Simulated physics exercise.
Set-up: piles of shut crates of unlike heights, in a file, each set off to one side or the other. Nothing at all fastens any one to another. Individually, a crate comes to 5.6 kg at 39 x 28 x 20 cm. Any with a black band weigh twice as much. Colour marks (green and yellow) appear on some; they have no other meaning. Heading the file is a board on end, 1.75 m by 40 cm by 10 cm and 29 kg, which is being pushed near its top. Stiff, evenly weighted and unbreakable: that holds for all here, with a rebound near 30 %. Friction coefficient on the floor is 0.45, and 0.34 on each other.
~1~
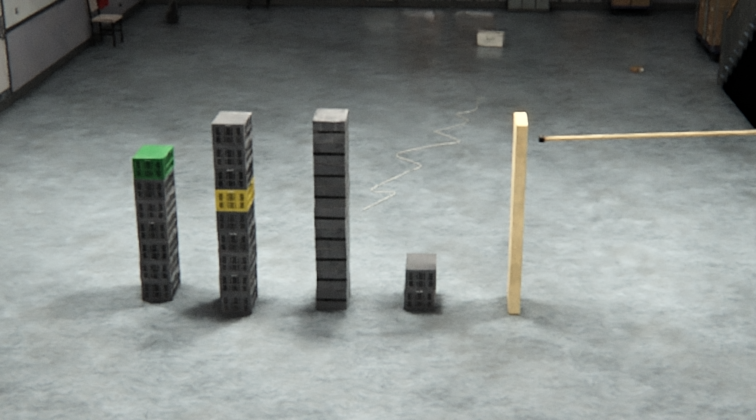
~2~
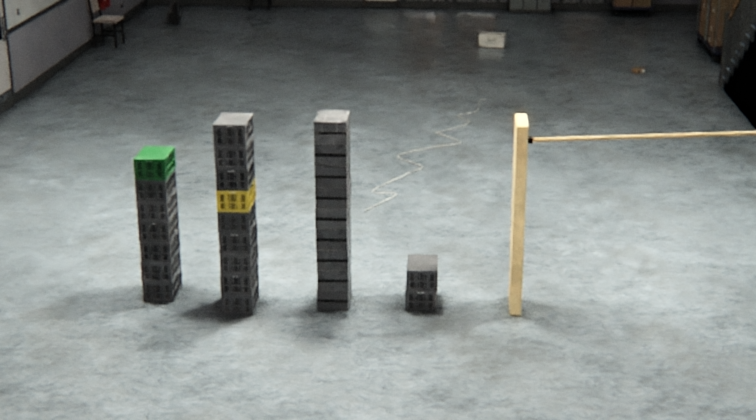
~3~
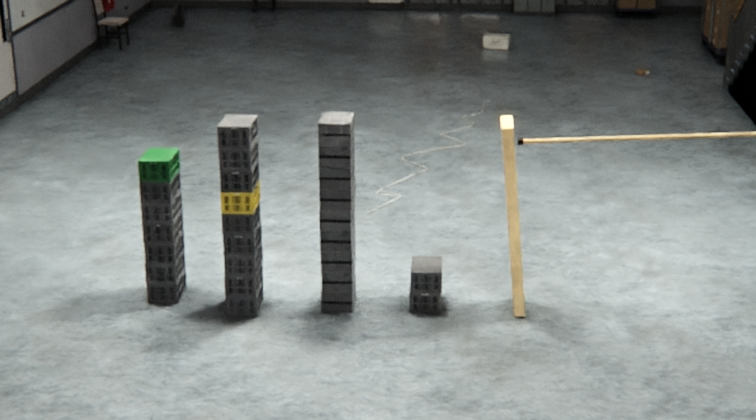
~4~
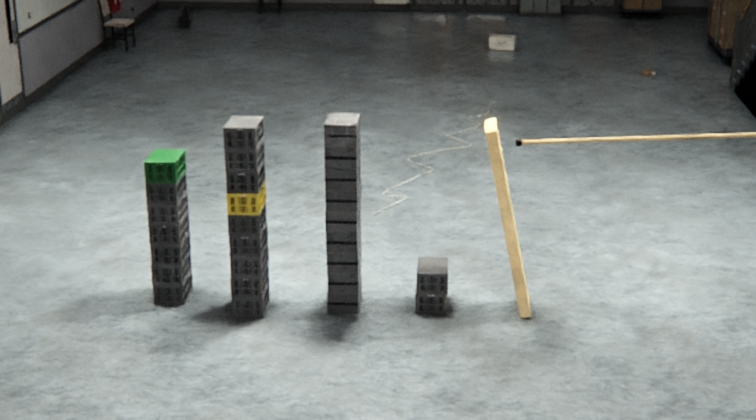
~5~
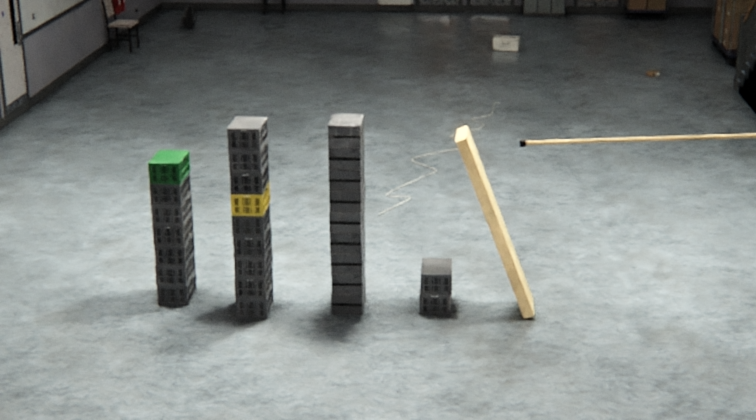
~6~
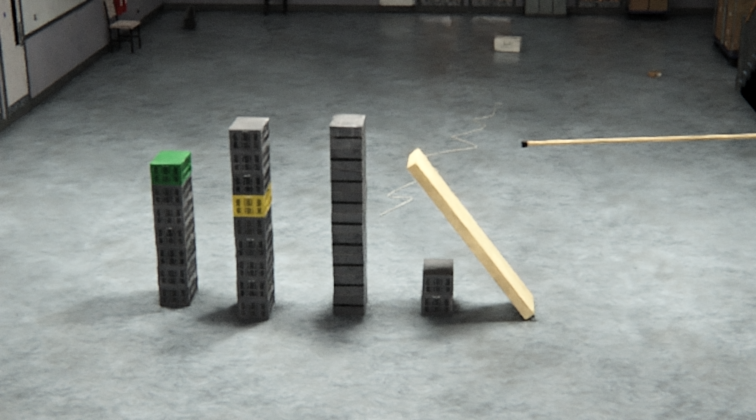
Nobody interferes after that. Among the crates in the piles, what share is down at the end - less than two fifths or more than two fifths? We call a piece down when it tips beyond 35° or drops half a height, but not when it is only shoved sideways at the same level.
I would say fewer than two in five of them.
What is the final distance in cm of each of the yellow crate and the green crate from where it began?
Yellow shifts 0 cm and green shifts 0 cm.
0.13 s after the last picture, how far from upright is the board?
At that moment it leans around 55° from upright.
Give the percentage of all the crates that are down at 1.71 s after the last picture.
0 %.
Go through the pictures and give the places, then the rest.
In the first picture (each place is the centre of the face we see best; the camera pans a little), pole end (543, 140) 11 cm short, board 0° from upright; yellow crate (231, 201); green crate (148, 169); the others all in place.
In the second picture, pole end (530, 141) 5 mm in, board 0° from upright; yellow crate (233, 202).
In the third picture, pole end (521, 143) 12 cm in, board 6° from upright; yellow crate (237, 203); the others all in place.
In the fourth picture, pole end (520, 143) 19 cm in, stopped, board 12° from upright; green crate (160, 173); the others all in place.
In the fifth picture, pole end (524, 144) 19 cm in, stopped, board 21° from upright; yellow crate (247, 205); the others all in place.
In the sixth picture, pole end (525, 145) 19 cm in, stopped, board 37° from upright; yellow crate (249, 206); green crate (166, 175); the others all in place.
Then, 0.13 s later than the last frame, board 53° from upright; none of the 27 crates down.
Then, 0.39 s later than the last frame, board 58° from upright; none of the 27 crates down, 6 disturbed.
Then, 0.91 s later than the last frame, board 67° from upright; none of the 27 crates down, 4 disturbed.
Then, 1.71 s later than the last frame, board 71° from upright; none of the 27 crates down, 5 disturbed.
When it is over, board 71° from upright; none of the 27 crates down, 5 disturbed; yellow crate unmoved; green crate unmoved. That is 0 per cent. In pixels of the last frame, middles, yellow crate near (252, 199), green crate near (171, 168).
